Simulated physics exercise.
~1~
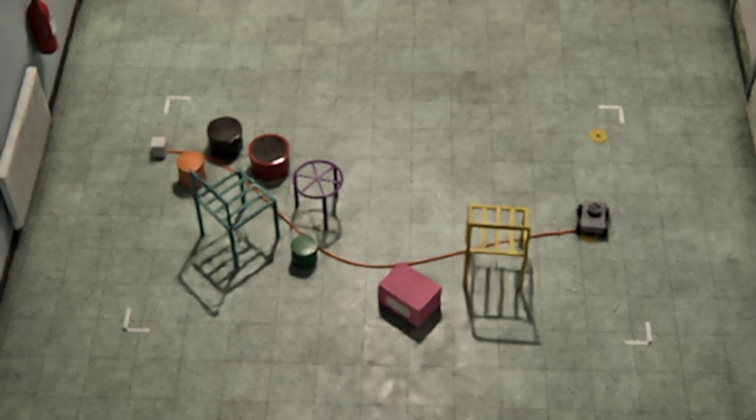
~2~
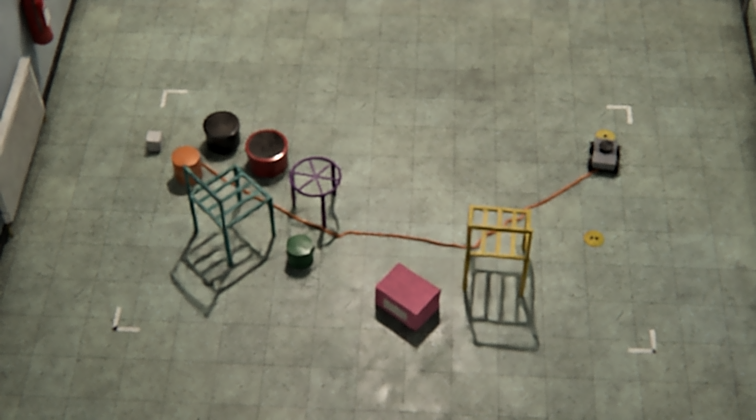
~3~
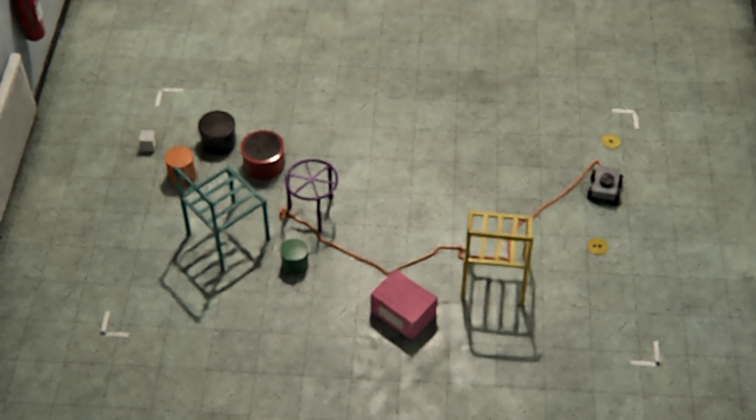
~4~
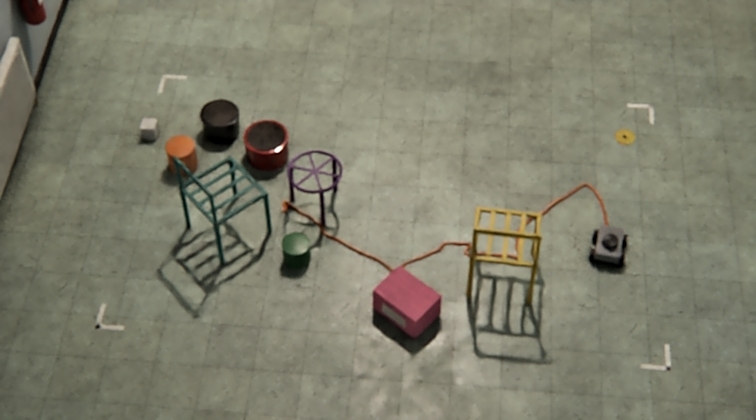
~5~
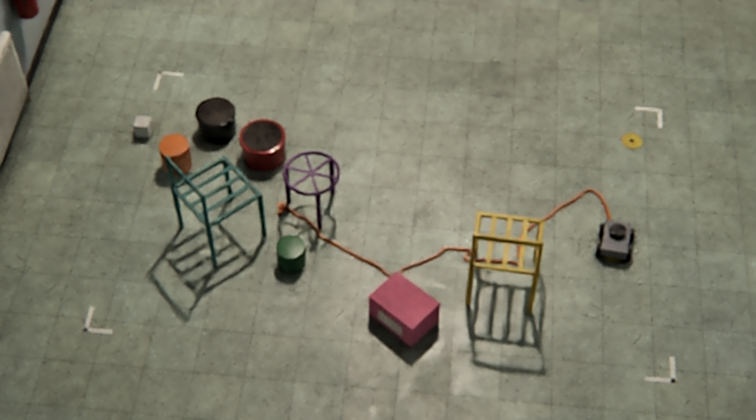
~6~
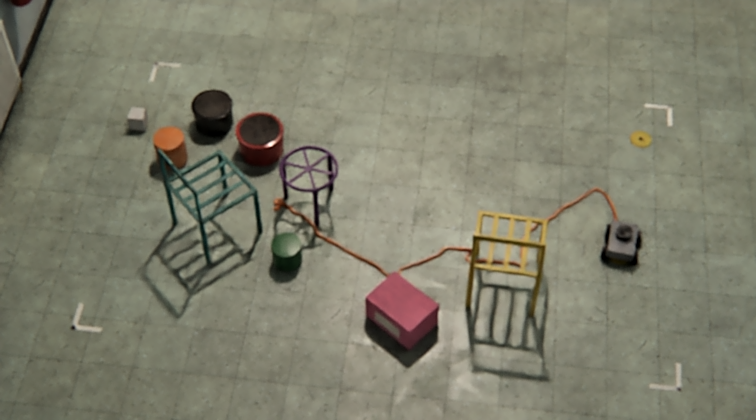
Teal chair frame among pots, tubs and stool as cart drives up, pulling the red lead's plug free, then returns and stops.
